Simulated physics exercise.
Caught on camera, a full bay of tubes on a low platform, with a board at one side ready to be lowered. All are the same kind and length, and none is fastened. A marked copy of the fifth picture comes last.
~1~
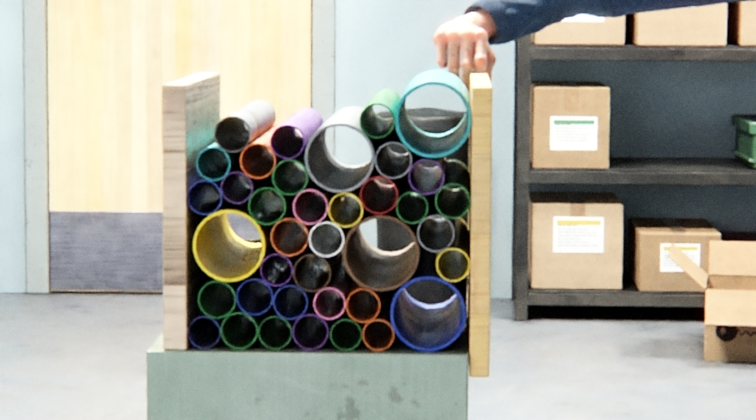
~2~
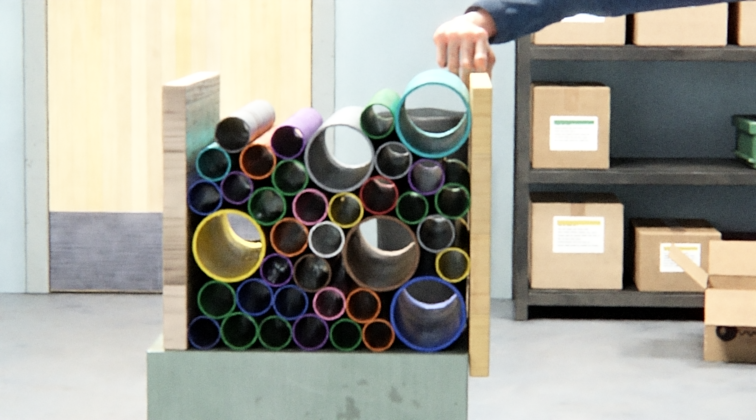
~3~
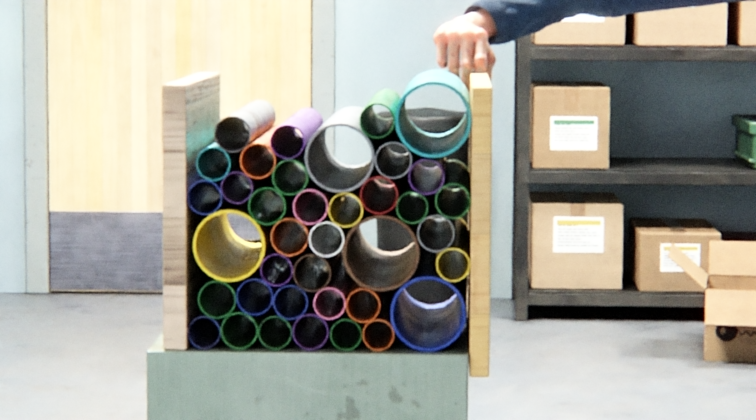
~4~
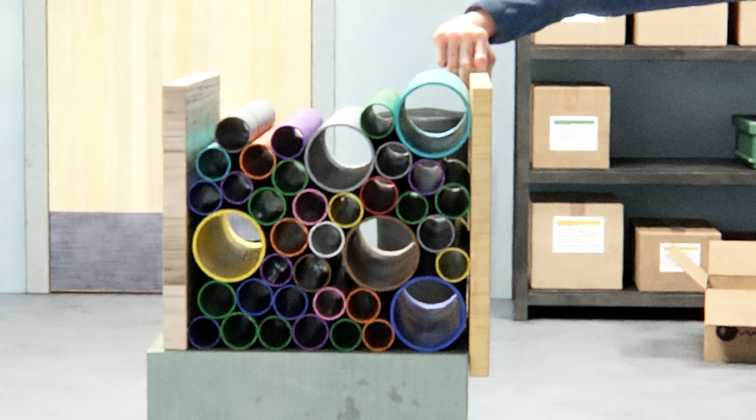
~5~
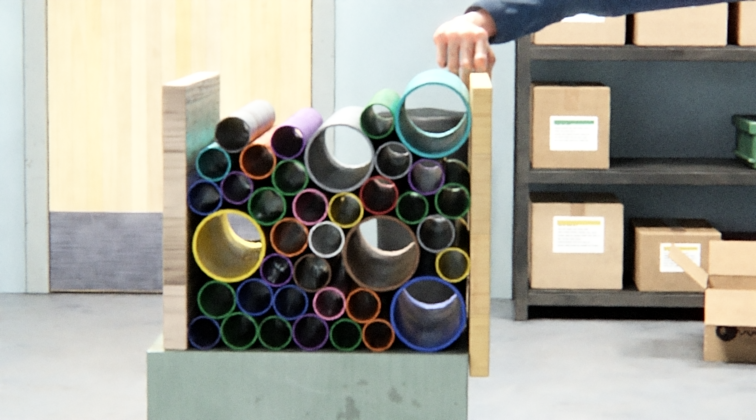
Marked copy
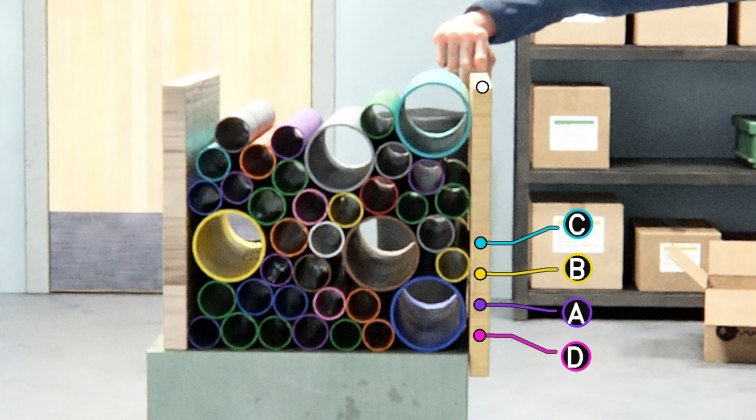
A hand resting on the right side board of a bay stacked with colourful tubes of mixed widths, nothing visibly moving.
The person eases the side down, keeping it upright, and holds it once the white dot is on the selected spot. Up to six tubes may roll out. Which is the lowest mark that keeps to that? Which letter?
At most to B.
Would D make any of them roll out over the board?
Yes.
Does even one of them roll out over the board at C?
Yes.
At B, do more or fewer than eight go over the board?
It loses fewer than eight.
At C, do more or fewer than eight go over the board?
Fewer than eight.
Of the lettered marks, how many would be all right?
Two of them.
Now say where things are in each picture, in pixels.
In the first frame, a green tube (453, 201); a purple tube (237, 187); a grey tube (232, 134).
In the second frame, a grey tube (232, 134); side board (479, 212).
In the third frame, an orange tube (378, 335).
In the fourth frame, a blue tube (255, 297); a purple tube (277, 270).
In the fifth frame, a pink tube (311, 207); a green tube (453, 201); a purple tube (237, 187).
On the marked copy, A at (480, 305); B at (480, 274); C at (481, 243); D at (480, 336); the white dot at (482, 87).
Following B. Soon after the start, top of the board (472, 168).
Later, top of the board (471, 261).
In the end, top of the board (471, 273), five out over the board.
As for the rest, A more than six out over the board; C five out over the board; D more than six out over the board.
